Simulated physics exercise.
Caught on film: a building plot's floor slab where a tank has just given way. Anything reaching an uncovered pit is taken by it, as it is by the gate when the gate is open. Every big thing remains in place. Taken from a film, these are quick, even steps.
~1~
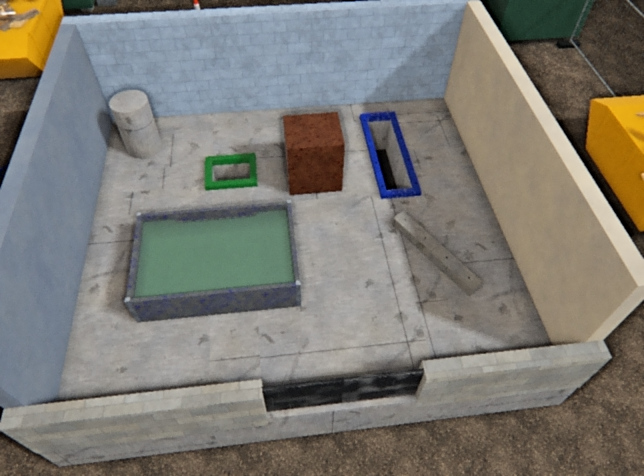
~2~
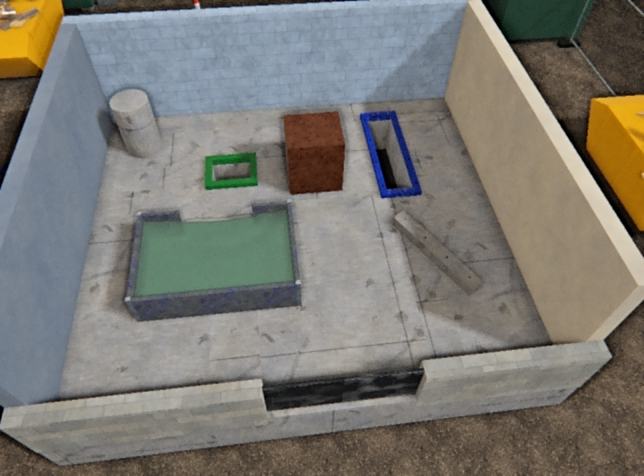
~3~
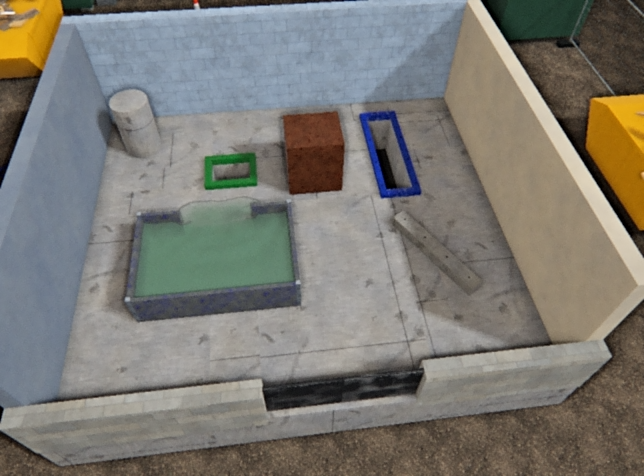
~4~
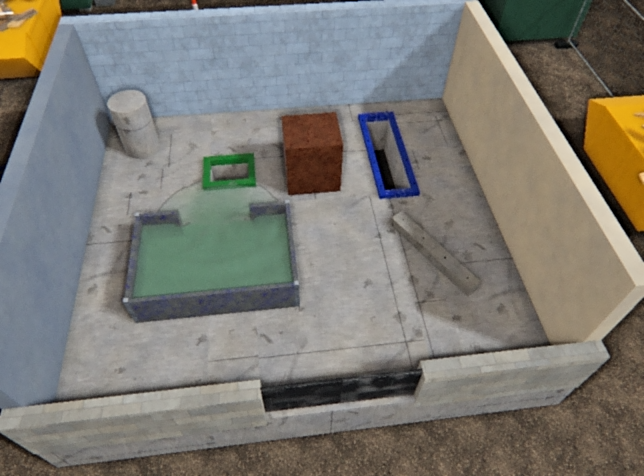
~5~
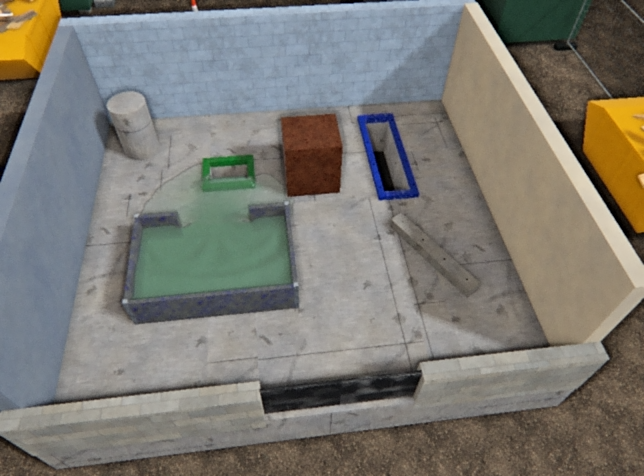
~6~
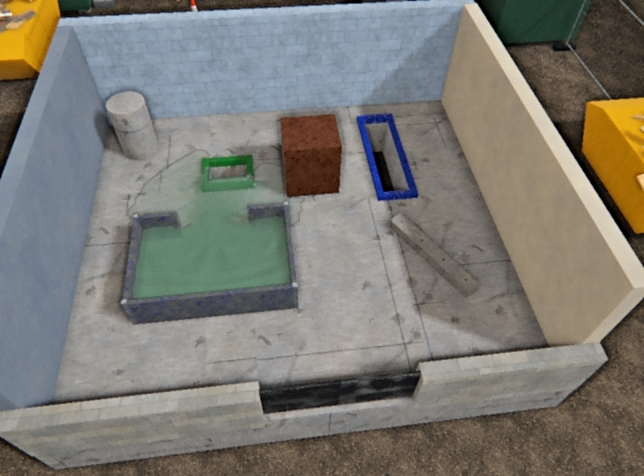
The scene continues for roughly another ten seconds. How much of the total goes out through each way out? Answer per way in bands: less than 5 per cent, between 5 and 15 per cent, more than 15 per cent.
Going out through each: The gate, less than 5 per cent; the blue pit, less than 5 per cent; the green pit, more than 15 per cent.
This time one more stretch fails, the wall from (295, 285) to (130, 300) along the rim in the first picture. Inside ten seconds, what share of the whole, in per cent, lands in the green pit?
Approximate share, green: 0 in a hundred.
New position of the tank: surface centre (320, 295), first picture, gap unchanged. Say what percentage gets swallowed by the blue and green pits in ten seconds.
Within ten seconds, blue collects 6 percent of the total and green collects 6 percent.
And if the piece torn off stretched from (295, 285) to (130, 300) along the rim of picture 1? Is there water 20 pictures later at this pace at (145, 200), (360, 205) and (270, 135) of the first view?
Spot by spot: Soaked through, then unaffected, then unaffected.
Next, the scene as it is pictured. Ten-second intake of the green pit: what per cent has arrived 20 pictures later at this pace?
Roughly 90 per cent.
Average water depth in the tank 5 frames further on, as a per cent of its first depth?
I'd put it at some 66 per cent.
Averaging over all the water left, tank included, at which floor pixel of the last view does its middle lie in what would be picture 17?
Somewhere around (213, 225) in the last view.
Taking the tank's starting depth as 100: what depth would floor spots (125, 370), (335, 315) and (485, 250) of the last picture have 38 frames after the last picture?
Estimated readings in sequence: 2, 2, 0 percent.
A moment on, water covers 15 % of the floor; the gate 0 %, the blue pit 0 %, the green pit 7 %.
Next, water covers 25 % of the floor; the gate 0 %, the blue pit 0 %, the green pit 12 %.
Then, water covers 30 % of the floor; the gate 0 %, the blue pit 0 %, the green pit 15 %.
Later, water covers 50 % of the floor; the gate 0 %, the blue pit 0 %, the green pit 17 %.
In the end, water covers 85 % of the floor; the gate 0 %, the blue pit 0 %, the green pit 17 %.
